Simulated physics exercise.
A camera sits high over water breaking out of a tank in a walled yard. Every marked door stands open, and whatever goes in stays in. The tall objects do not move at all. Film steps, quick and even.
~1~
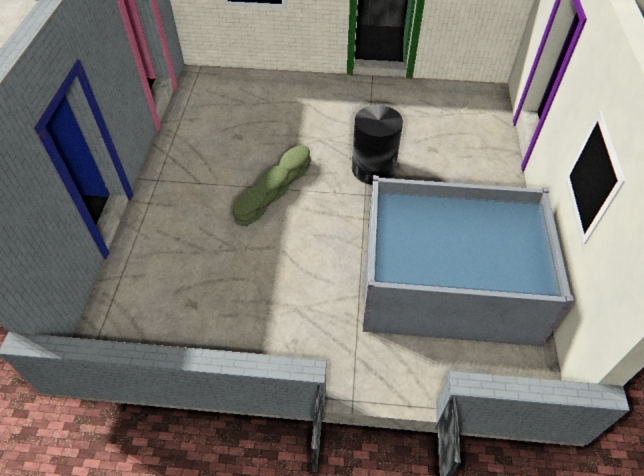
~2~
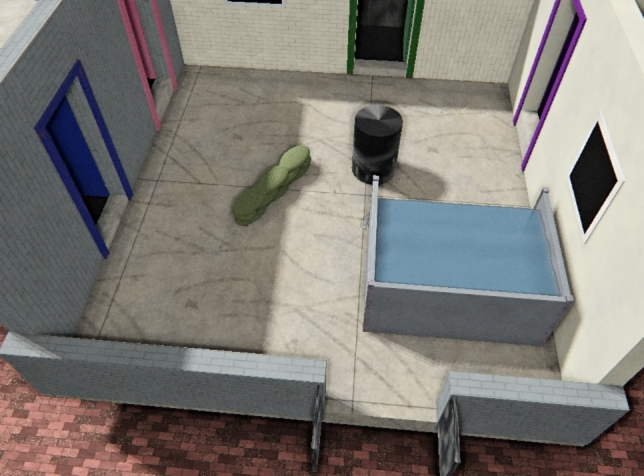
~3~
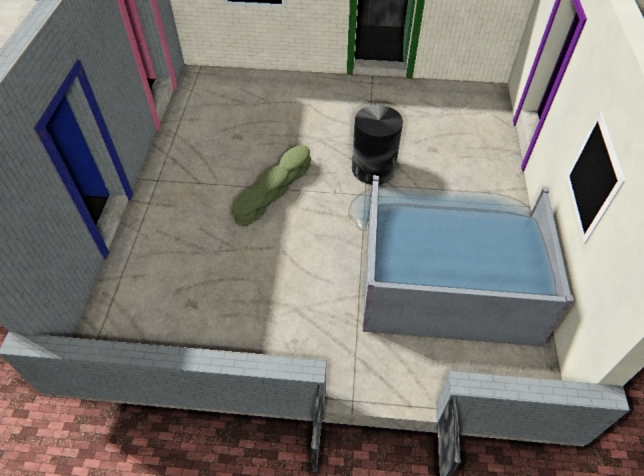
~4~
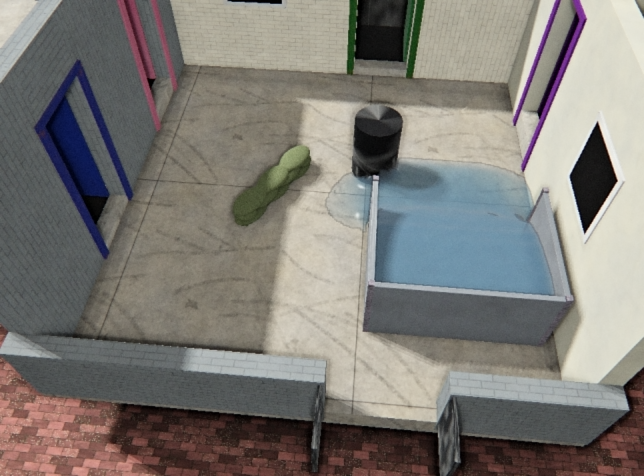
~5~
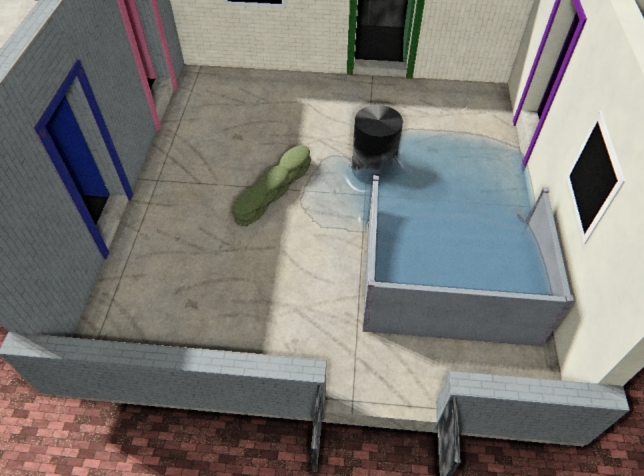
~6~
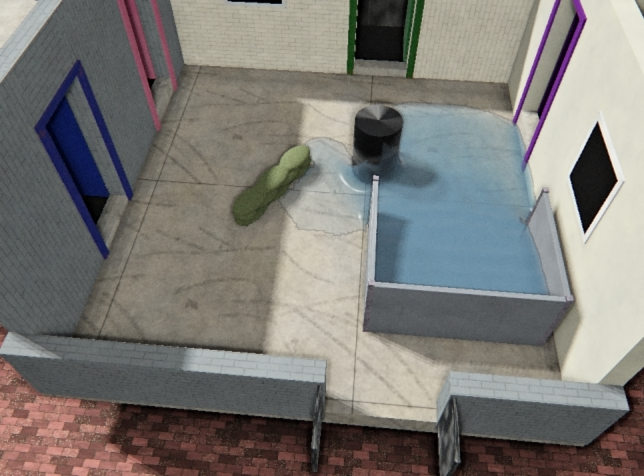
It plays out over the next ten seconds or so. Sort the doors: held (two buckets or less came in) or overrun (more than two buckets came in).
Sorted: Purple door held, blue door held, green door overrun, pink door held.
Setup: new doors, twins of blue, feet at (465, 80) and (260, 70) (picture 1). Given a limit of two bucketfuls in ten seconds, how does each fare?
Note, in sequence - door one ends up higher; door two ends up lower.
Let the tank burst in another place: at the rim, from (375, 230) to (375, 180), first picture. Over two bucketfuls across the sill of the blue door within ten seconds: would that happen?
Blue door: Crosses the threshold.
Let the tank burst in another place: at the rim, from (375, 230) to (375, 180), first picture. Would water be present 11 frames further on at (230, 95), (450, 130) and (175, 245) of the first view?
Unwetted, unwetted, submerged.
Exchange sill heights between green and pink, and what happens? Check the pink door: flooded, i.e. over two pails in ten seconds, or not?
Then pink door exceeds the limit.
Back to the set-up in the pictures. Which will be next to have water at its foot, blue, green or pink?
Go with the green one.
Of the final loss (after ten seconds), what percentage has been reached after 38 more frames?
About 50 per cent.
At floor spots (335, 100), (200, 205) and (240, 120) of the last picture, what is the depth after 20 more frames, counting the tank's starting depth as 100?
The depth comes out near 14, 0 and 8 per cent.
A moment on, water covers 35 % of the floor; the purple door wet at the sill, nothing in, the blue door not reached, the green door under two buckets in, the pink door not reached.
Next, water covers 50 % of the floor; the purple door wet at the sill, nothing in, the blue door not reached, the green door over two buckets in, the pink door not reached.
Then, water covers 70 % of the floor; the purple door under two buckets in, the blue door not reached, the green door far over two buckets in, the pink door wet at the sill, nothing in.
Later, water covers 90 % of the floor; the purple door under two buckets in, the blue door wet at the sill, nothing in, the green door far over two buckets in, the pink door under two buckets in.
In the end, water covers 95 % of the floor; the purple door under two buckets in, the blue door under two buckets in, the green door far over two buckets in, the pink door under two buckets in.
